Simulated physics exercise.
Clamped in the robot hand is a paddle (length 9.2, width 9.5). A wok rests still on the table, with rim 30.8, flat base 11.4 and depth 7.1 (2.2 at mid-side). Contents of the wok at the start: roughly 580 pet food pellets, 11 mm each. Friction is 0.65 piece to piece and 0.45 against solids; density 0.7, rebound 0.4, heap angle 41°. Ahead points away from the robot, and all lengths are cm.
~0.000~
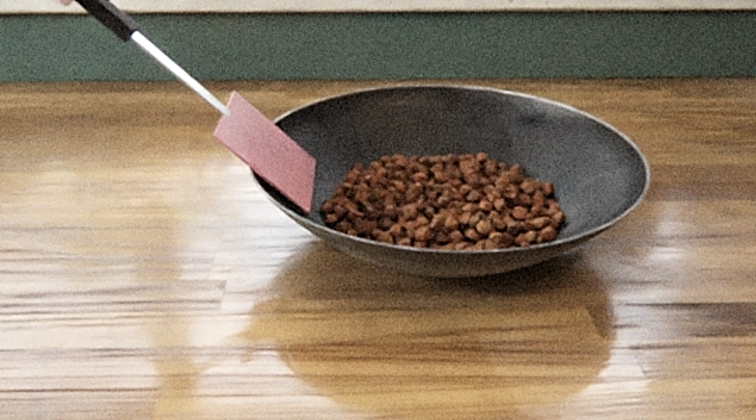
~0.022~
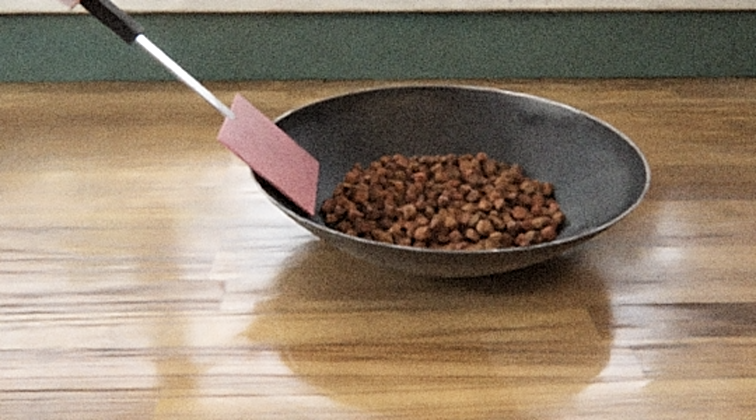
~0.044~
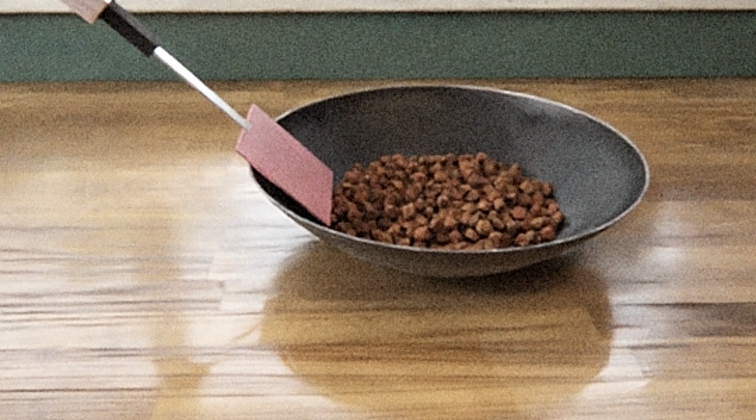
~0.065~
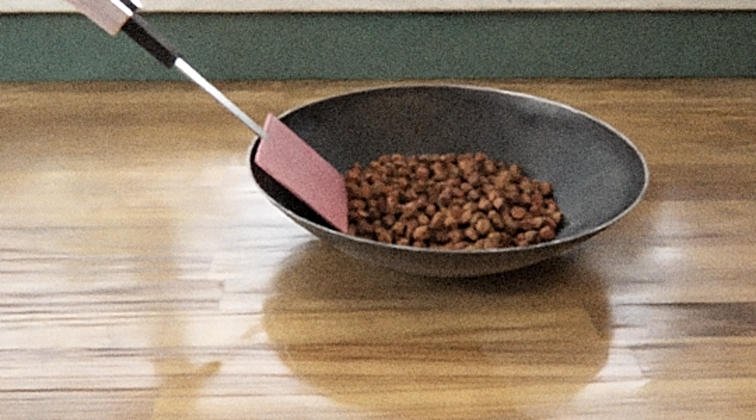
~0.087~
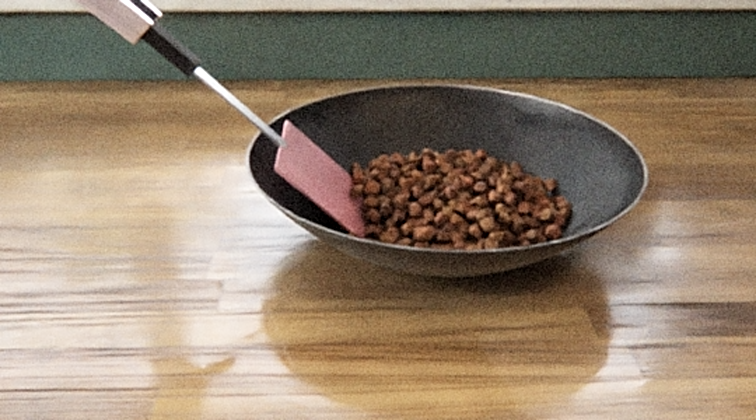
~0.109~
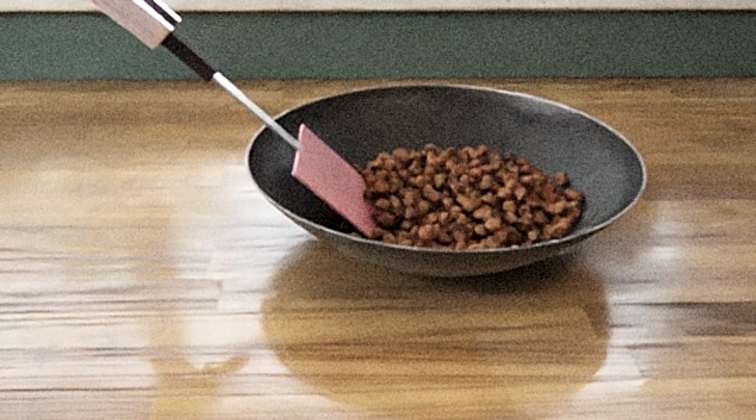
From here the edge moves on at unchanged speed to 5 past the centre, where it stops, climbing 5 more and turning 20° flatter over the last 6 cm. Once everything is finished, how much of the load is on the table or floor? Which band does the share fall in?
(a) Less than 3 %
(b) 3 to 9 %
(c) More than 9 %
Answer: A.
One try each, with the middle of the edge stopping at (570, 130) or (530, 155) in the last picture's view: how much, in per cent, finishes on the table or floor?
20 % and 0 %.
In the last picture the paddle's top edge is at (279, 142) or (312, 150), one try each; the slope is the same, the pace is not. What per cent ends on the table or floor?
Roughly 0 per cent, then roughly 0 per cent.
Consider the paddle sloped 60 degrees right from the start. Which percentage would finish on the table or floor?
Estimate for that slope: Some 0 per cent.
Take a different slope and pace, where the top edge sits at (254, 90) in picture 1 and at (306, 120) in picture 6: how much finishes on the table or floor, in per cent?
Roughly 0 percent ends up there.
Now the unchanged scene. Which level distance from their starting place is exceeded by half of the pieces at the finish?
Level distance of roughly 5 cm.
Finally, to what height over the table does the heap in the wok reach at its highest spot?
About 7.5 cm.
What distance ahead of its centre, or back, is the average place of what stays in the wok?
Roughly 5.5 cm ahead of the centre.
After 0.16 s, sloping 45°, highest piece 6 above the table; 576 in the wok.
After 0.22 s, sloping 35°, highest piece 8 above the table; 576 in the wok.
After 0.44 s, sloping 25°, highest piece 7 above the table; 575 in the wok, 1 on the table or floor.
After 1.49 s, sloping 25°, highest piece 7 above the table; 575 in the wok, 1 on the table or floor.
In the end, 575 in the wok, 1 on the table or floor. That is 0 % on the table or floor.
